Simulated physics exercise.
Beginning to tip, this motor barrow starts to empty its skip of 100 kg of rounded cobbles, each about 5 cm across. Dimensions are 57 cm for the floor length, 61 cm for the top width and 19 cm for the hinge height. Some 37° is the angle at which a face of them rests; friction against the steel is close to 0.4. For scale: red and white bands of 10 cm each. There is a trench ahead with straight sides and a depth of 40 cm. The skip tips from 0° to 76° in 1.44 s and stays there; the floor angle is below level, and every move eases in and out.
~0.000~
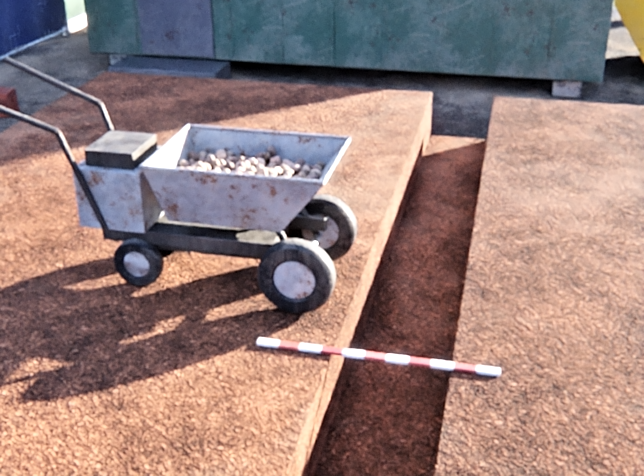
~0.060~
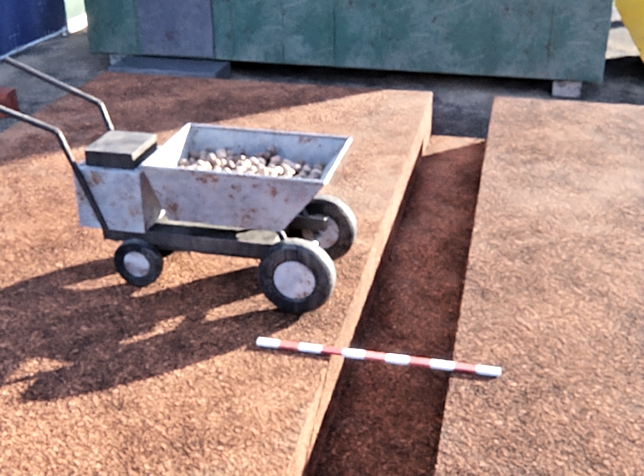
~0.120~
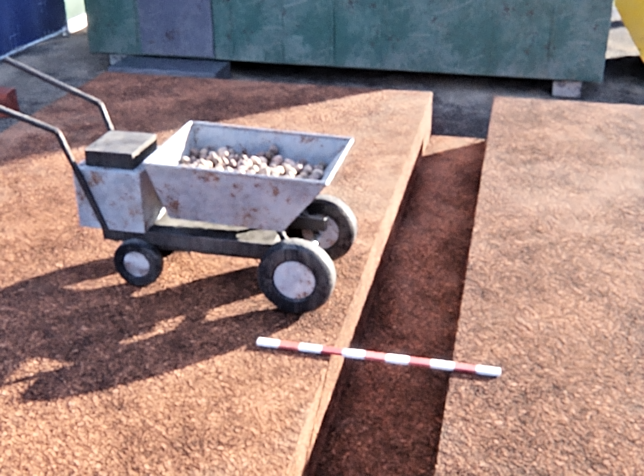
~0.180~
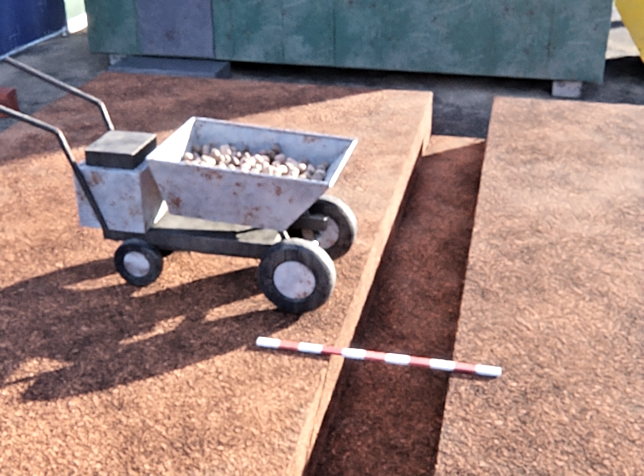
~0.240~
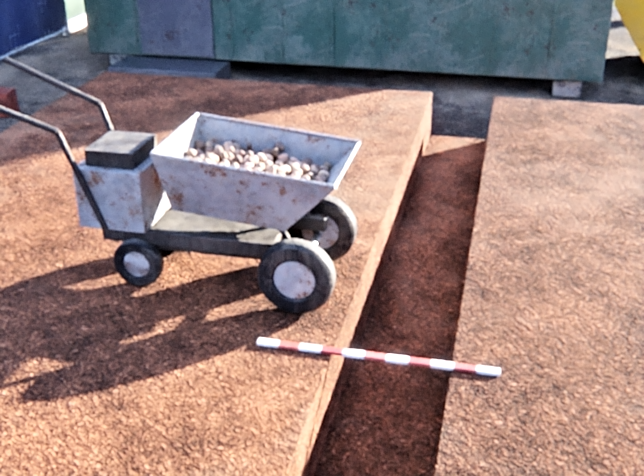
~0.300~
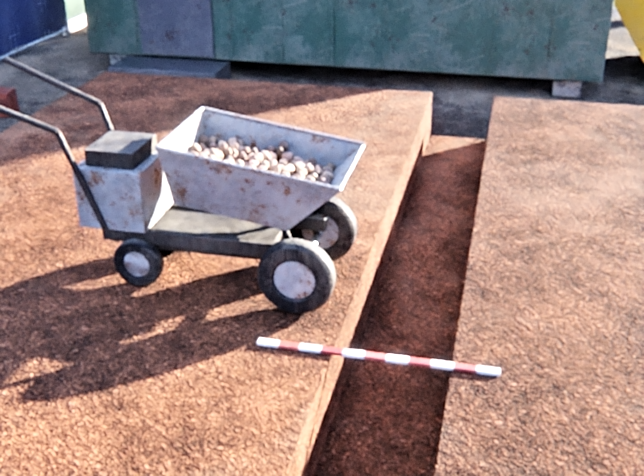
A motor barrow of rounded cobbles standing beside a straight-sided trench, its grey skip slowly tilting slightly forward to the right.
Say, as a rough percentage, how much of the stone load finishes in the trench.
Roughly 72 out of 100.
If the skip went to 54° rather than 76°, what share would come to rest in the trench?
Some 35 in a hundred, I'd say.
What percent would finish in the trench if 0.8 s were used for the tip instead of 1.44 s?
That works out at about 55 in a hundred.
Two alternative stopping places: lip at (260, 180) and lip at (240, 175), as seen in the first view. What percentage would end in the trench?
It comes to about 100 and 100 in a hundred.
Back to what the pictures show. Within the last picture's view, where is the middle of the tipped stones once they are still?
I'd point somewhere around (439, 354).
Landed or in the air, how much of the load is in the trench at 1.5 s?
Roughly 40 percent of the load.
After 1.1 s the floor is at 64°; 100 % in the skip; the foremost stones are at (405, 237).
After 1.5 s the floor is at 76°; 43 % in the skip, 39 % in the trench, 18 % past the trench; the foremost stones are at (518, 311).
After 1.9 s the floor is at 76°; 11 % in the skip, 61 % in the trench, 28 % past the trench; the foremost stones are at (600, 329).
After 3.8 s the floor is at 76°; 0 % in the skip, 72 % in the trench, 28 % past the trench; the foremost stones are past the picture's edge.
